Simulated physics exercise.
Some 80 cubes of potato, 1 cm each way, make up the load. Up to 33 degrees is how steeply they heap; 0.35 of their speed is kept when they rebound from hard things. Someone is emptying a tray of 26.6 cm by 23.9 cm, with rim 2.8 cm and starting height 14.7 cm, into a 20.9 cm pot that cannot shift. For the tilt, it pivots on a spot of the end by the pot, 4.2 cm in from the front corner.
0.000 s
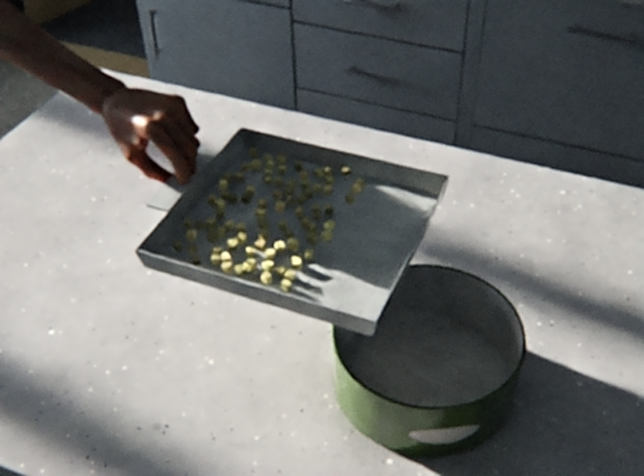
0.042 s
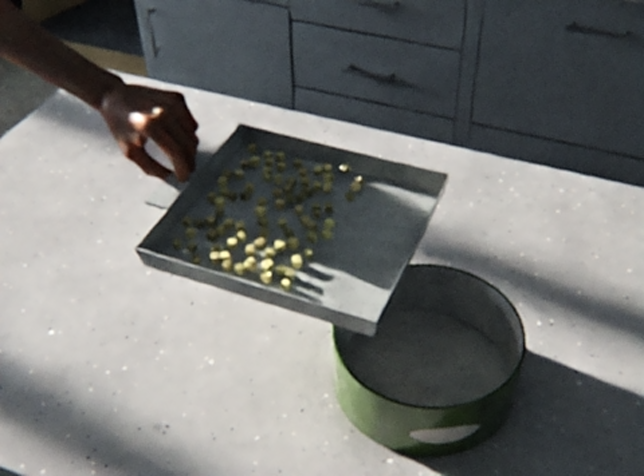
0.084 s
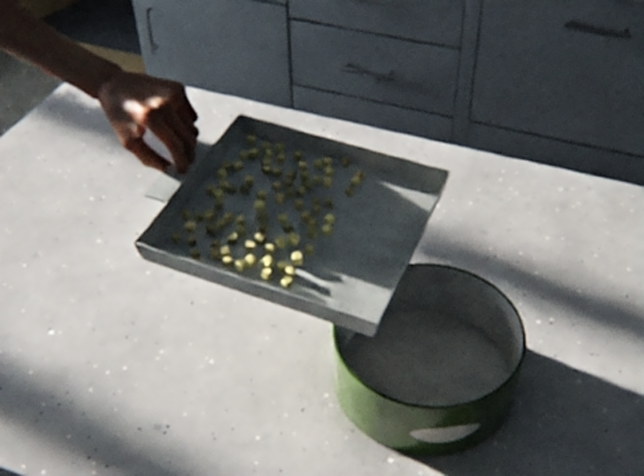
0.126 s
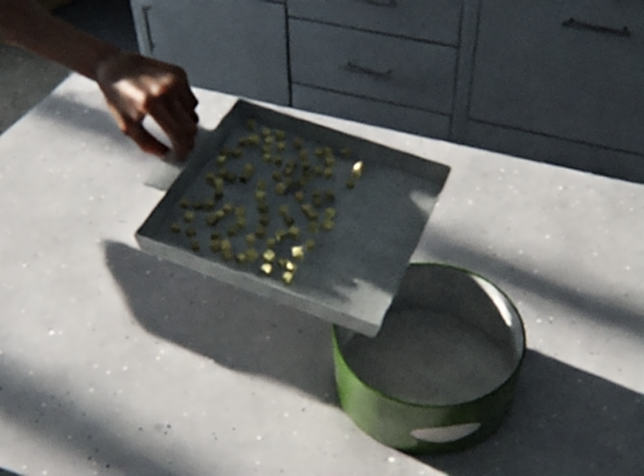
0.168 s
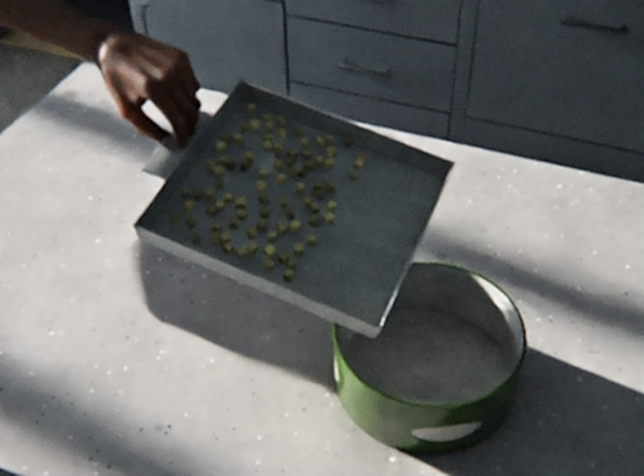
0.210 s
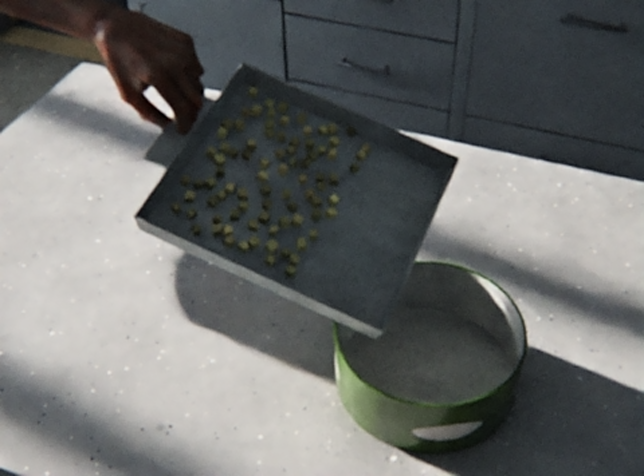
A dark-skinned hand reaches in from the upper left over a pale speckled counter, seen from above at an angle, with dark grey-blue drawers and cupboards behind. It holds a shallow grey tray scattered with small yellowish pieces, above and left of a round green pot with an empty grey inside. The tray's far left side rises steadily, tilting it toward the pot, while the pieces darken and stay spread across it.
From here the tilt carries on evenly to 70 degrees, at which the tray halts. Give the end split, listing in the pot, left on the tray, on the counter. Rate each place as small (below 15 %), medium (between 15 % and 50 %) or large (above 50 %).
Pot - medium; left on the tray - medium; counter - medium.
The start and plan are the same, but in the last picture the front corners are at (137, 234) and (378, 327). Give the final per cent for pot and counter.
Final per cent - pot 10, counter 55.
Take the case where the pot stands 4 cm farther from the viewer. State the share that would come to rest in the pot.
5 per cent.
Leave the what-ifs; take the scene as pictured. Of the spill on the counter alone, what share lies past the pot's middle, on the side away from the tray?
Some 90 per cent.
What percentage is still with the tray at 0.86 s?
Roughly 35 percent of the load, I'd say.
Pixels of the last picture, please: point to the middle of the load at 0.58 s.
Roughly (355, 216).
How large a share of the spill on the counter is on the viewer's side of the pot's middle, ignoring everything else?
Roughly 100 per cent.
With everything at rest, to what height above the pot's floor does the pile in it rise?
1.0 cm.
After 0.43 s, tilt 44 degrees; the tray holds 100 %, the pot 0 %.
After 0.58 s, tilt 62 degrees; the tray holds 100 %, the pot 0 %.
After 0.86 s, tilt 70 degrees; the tray holds 35 %, the pot 25 %.
At rest (2.1 s), pot 30 %, tray 30 %, counter 40 %.
